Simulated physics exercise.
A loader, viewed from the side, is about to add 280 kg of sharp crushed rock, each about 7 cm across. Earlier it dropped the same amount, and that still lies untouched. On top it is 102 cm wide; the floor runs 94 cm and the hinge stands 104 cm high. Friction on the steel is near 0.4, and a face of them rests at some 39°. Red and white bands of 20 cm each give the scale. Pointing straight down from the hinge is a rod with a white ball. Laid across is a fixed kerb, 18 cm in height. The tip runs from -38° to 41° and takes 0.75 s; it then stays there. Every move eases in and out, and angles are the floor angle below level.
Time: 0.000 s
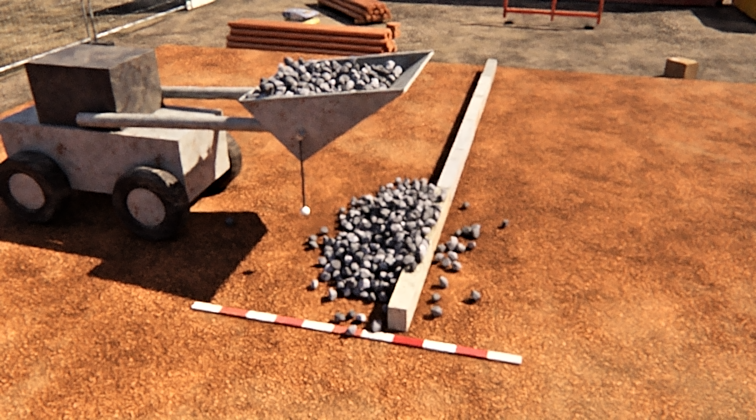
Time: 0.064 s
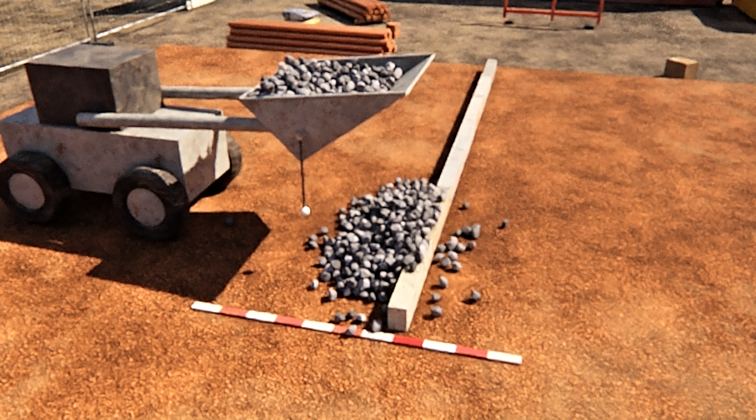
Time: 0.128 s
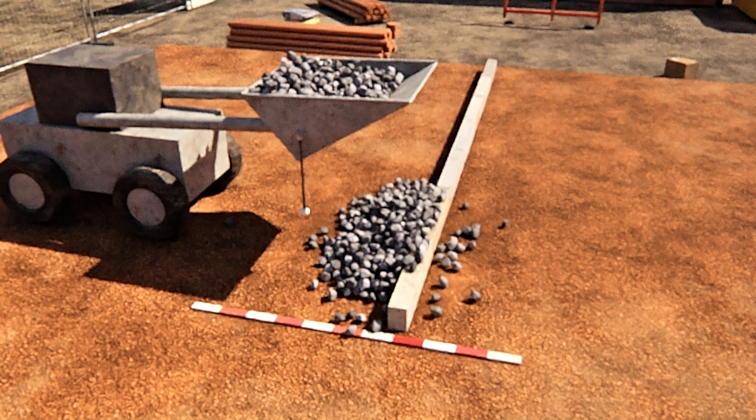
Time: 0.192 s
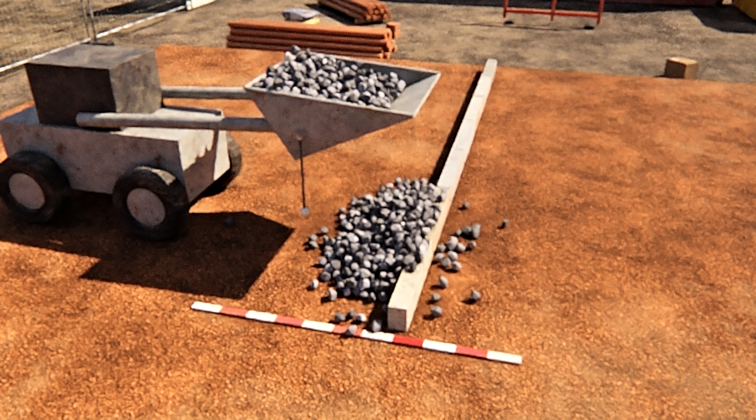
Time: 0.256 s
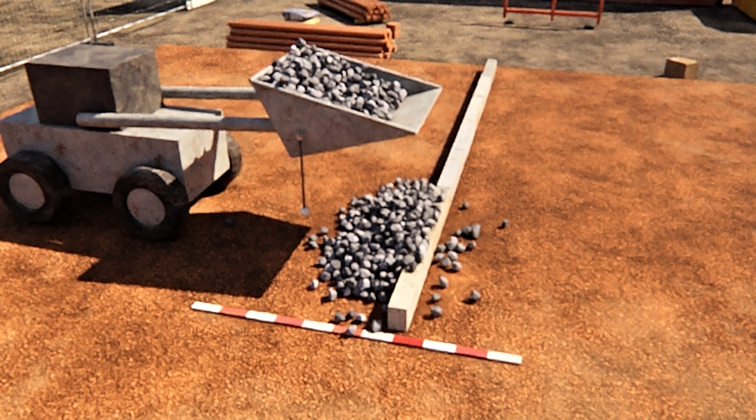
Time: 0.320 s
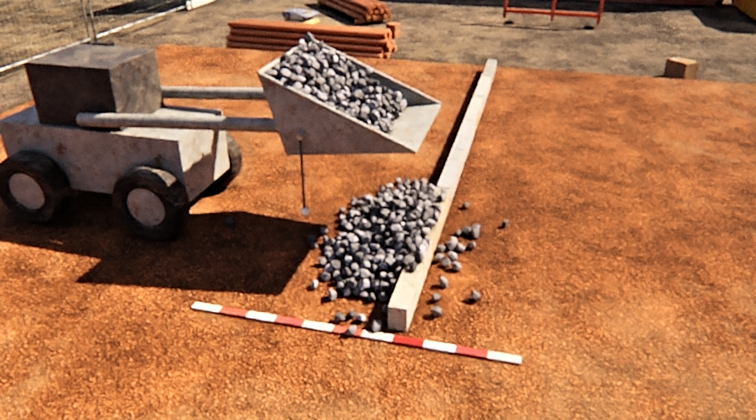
On a sunlit patch of orange-brown ground with a wire fence and stacked orange lengths behind, the view looks down from a raised, fixed position. A grey wheeled machine at left holds a bucket of grey stones above a stone pile against a pale kerb, near a red-and-white striped bar. The bucket steadily tilts, its right lip lowering and left side rising, while the stones shift with it.
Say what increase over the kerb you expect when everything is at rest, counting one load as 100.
Some 44 per cent is added.
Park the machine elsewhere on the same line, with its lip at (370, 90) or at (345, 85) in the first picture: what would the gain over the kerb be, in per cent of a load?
About 10 per cent from the first spot and 0 per cent from the second.
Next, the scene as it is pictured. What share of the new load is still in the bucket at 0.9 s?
Close to 90 per cent of the load.
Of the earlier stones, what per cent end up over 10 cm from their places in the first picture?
Roughly 5 per cent of them.
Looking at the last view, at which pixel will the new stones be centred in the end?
In the last view, about pixel (432, 232).
After 0.6 s the floor is at 28°; in per cent of one load, 100 in the bucket, 97 on this side of the kerb, 3 over the kerb; the foremost stones are at (474, 245).
After 0.9 s the floor is at 41°; in per cent of one load, 89 in the bucket, 108 on this side of the kerb, 3 over the kerb; the foremost stones are at (474, 245).
After 1.2 s the floor is at 41°; in per cent of one load, 39 in the bucket, 143 on this side of the kerb, 19 over the kerb; the foremost stones are at (496, 253).
After 3.7 s the floor is at 41°; in per cent of one load, 13 in the bucket, 141 on this side of the kerb, 47 over the kerb; the foremost stones are at (578, 244). Net gain over the kerb, 44.
